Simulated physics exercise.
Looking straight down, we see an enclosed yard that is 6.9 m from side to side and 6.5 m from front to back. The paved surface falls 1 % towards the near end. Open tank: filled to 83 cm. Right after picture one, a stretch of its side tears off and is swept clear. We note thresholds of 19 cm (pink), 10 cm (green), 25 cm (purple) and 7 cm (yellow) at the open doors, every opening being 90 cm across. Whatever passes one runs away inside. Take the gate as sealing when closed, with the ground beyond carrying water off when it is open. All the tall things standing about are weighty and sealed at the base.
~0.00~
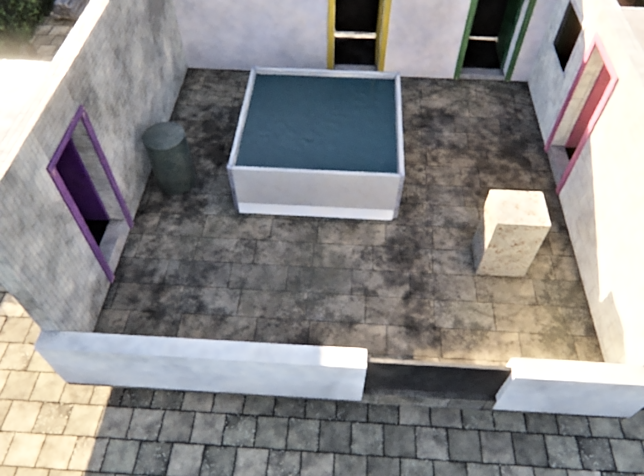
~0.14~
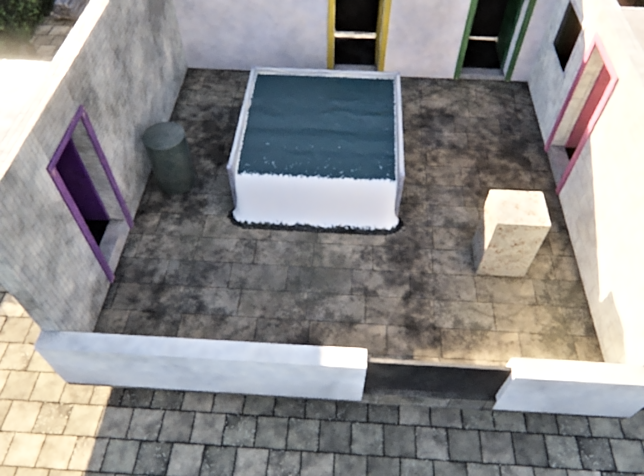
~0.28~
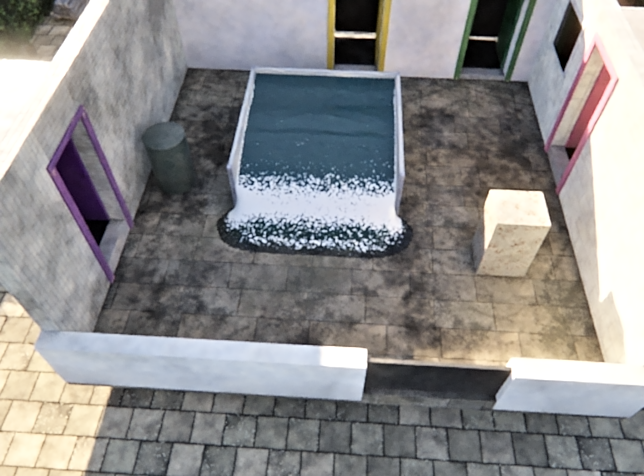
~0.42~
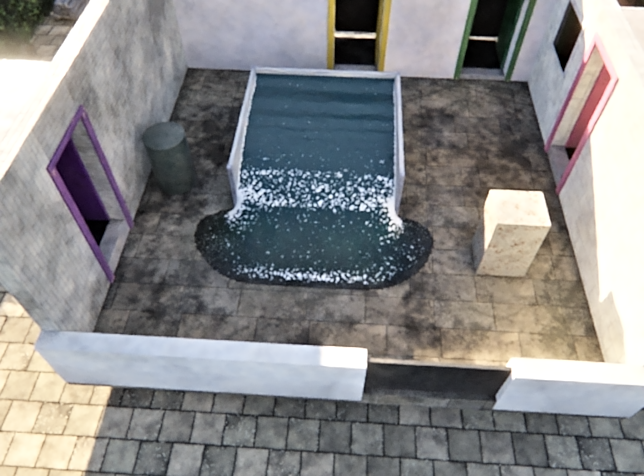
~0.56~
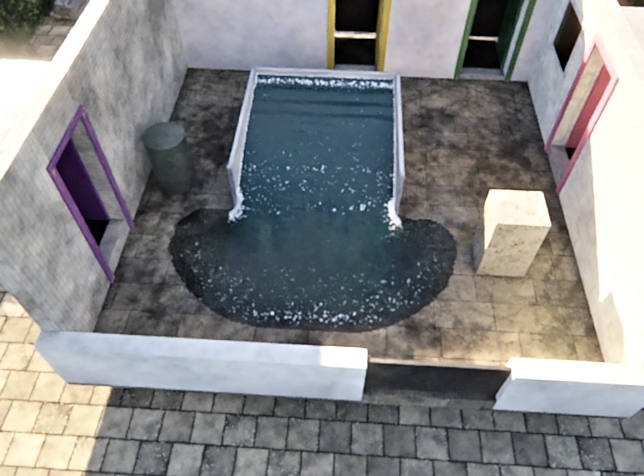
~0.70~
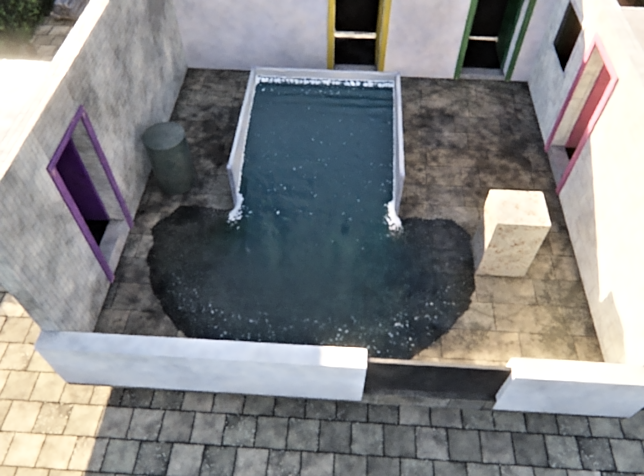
Dark blue-green water bursts through the near side of a white-walled open tank, foaming white as it pours out and spreads in a widening, rounded pool over the grey paving. The still, high view looks down into a pale-walled yard with purple, yellow, green and pink doorways, a grey-green cylinder at left and a whitish block at right. The pool reaches the low front wall while the level inside the tank sinks.
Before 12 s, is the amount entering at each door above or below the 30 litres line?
Pink door: Within the allowance. Green door: Beyond the allowance. Purple door: Within the allowance. Yellow door: Beyond the allowance.
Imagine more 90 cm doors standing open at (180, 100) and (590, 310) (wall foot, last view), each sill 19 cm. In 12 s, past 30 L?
Result in order - not enough, then more than that.
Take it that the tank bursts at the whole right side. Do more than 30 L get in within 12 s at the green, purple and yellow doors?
Here's how it goes: Green exceeds it, purple falls short, yellow falls short.
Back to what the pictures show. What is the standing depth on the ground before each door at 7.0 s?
Door by door in cm, pink shows 6, green shows 13, purple shows 14, yellow shows 12.
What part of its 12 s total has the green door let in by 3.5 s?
That works out near 0%.
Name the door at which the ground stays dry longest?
Yellow.
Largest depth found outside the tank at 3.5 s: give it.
Up to near 42 cm.
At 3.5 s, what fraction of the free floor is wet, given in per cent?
About 65 per cent.
After 1.4 s water covers 40 % of the floor and is deepest (56 cm) near (302, 359); pink door not reached, green door not reached, purple door 5 cm at the sill, 0 L in, yellow door not reached.
After 2.2 s water covers 40 % of the floor and is deepest (63 cm) near (98, 359); pink door not reached, green door not reached, purple door 10 cm at the sill, 0 L in, yellow door not reached.
After 3.5 s water covers 65 % of the floor and is deepest (42 cm) near (581, 389); pink door 5 cm at the sill, 0 L in, green door not reached, purple door 25 cm at the sill, 0 L in, yellow door not reached.
After 7.0 s water covers 100 % of the floor and is deepest (23 cm) near (325, 106); pink door 6 cm at the sill, 0 L in, green door 13 cm at the sill, 81 L in, purple door 14 cm at the sill, 2 L in, yellow door 12 cm at the sill, 12 L in.
After 12.0 s water covers 100 % of the floor and is deepest (18 cm) near (567, 235); pink door 13 cm at the sill, 0 L in, green door 12 cm at the sill, 143 L in, purple door 12 cm at the sill, 2 L in, yellow door 10 cm at the sill, 110 L in.
